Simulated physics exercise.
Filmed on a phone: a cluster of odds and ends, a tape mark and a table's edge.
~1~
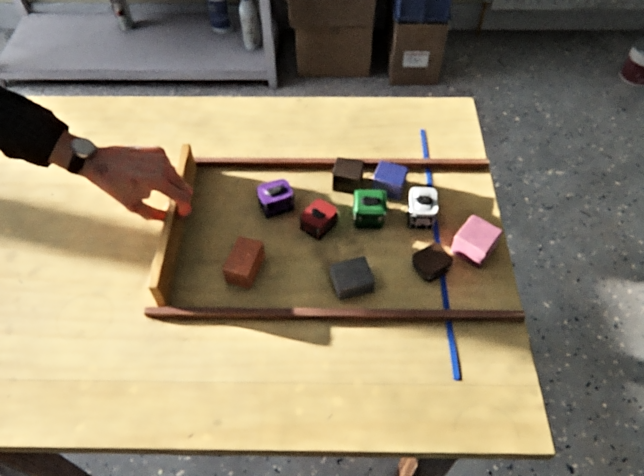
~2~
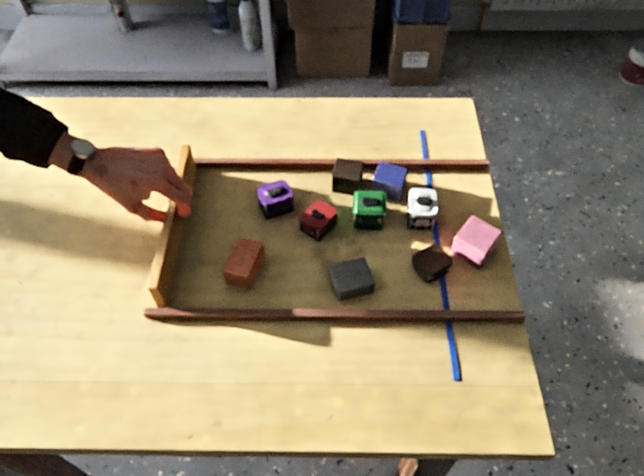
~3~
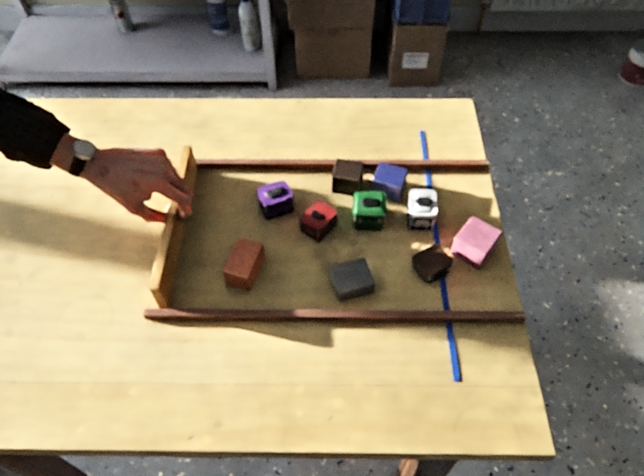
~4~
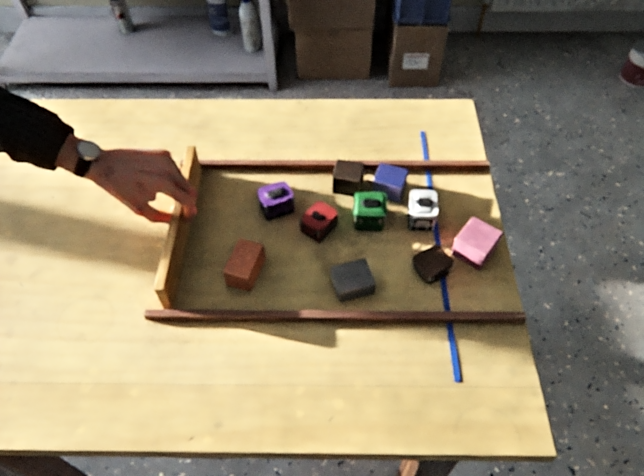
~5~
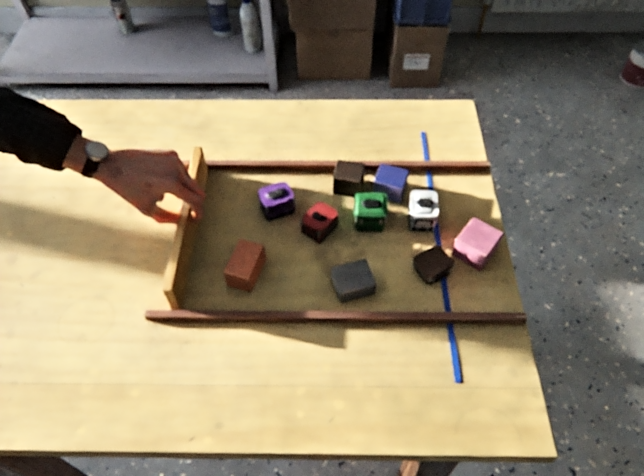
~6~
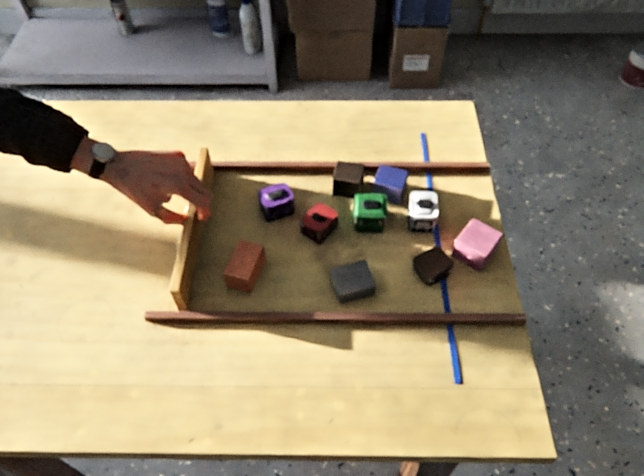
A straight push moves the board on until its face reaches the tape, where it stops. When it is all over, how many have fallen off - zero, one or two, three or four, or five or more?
I predict the table will shed one or two pieces.
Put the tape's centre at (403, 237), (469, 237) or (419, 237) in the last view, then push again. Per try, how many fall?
The counts: 0, 6 and 0.
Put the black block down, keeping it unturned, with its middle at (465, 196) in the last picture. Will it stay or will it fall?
Well, the black block fails to stay.
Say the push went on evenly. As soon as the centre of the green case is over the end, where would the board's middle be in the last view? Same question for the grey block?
First one: Around (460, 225). Other one: Around (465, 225).
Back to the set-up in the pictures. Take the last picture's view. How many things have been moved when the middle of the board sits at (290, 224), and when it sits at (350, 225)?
Answer - first 3, then 8.
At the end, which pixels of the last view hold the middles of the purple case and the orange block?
Near (450, 204) and (457, 265).
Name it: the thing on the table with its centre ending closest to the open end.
The one you want is the pink block.
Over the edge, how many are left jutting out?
The total comes out at 1.
A little later, none off yet; pink block at rest near (477, 245); brown case at rest near (432, 267); white case at rest near (422, 212).
Next, none off yet; pink block at rest near (477, 245); brown case moving near (436, 266); white case shifted a little near (437, 211).
When it is over, the number that fall off is one or two; down, white case.
